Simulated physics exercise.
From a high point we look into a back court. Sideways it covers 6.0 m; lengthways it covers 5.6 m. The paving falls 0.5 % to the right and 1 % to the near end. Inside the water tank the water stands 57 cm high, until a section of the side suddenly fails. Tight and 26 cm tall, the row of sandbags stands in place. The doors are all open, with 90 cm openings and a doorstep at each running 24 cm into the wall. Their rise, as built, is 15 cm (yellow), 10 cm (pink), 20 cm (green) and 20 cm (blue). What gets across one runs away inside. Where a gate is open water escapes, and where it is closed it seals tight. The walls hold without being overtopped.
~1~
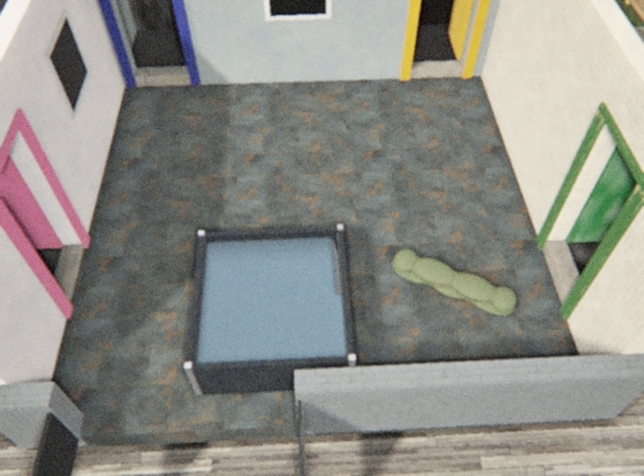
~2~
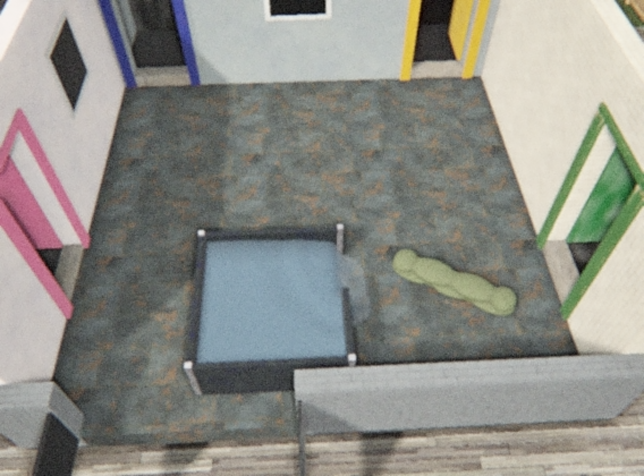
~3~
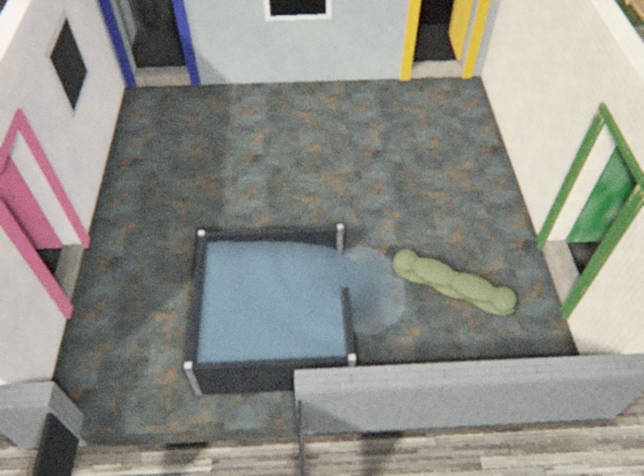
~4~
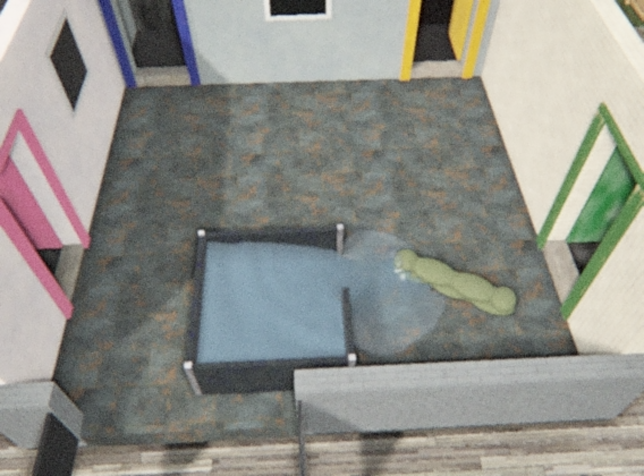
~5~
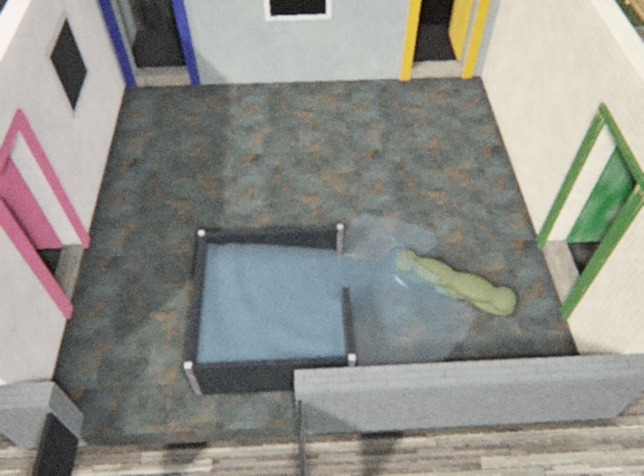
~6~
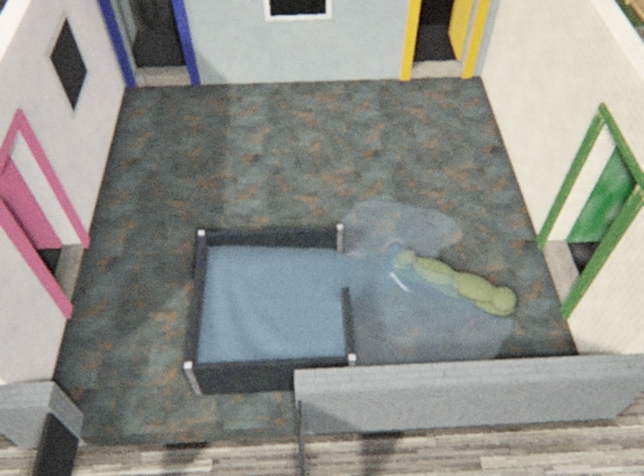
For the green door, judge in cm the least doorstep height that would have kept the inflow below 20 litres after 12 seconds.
A doorstep of about 6 cm.
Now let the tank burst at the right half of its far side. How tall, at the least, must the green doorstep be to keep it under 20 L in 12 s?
A height of around 6.0 cm.
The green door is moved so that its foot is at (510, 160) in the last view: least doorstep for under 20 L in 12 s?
Roughly 7.0 cm.
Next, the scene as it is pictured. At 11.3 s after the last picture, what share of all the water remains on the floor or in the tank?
Some 96 %.
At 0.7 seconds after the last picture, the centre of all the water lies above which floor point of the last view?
The balance point sits at roughly (334, 307).
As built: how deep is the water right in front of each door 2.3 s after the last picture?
Lab note, depth in cm: Yellow 11; pink 0; green 9; blue 0.
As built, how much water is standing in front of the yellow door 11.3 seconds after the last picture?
3.5 cm.
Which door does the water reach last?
The pink one comes last.
Then, 0.7 s after the last picture water covers 20 % of the floor, deepest (40 cm) near (588, 389); it has not reached the green door.
Then, 2.3 s after the last picture water covers 45 % of the floor, deepest (24 cm) near (392, 275); 9 cm at the green door, 0 litres in over its 20 cm doorstep.
Then, 11.3 s after the last picture water covers 95 % of the floor, deepest (10 cm) near (554, 293); 9 cm at the green door, 0 litres in over its 20 cm doorstep.
At the green door as built, the water peaked near 12 cm, 1.5 s after the last picture.
With a doorstep of 5 cm, 35 litres would have come in within the 12 s; with 6.5 cm, 16 litres. So under 20 litres takes about 6 cm.
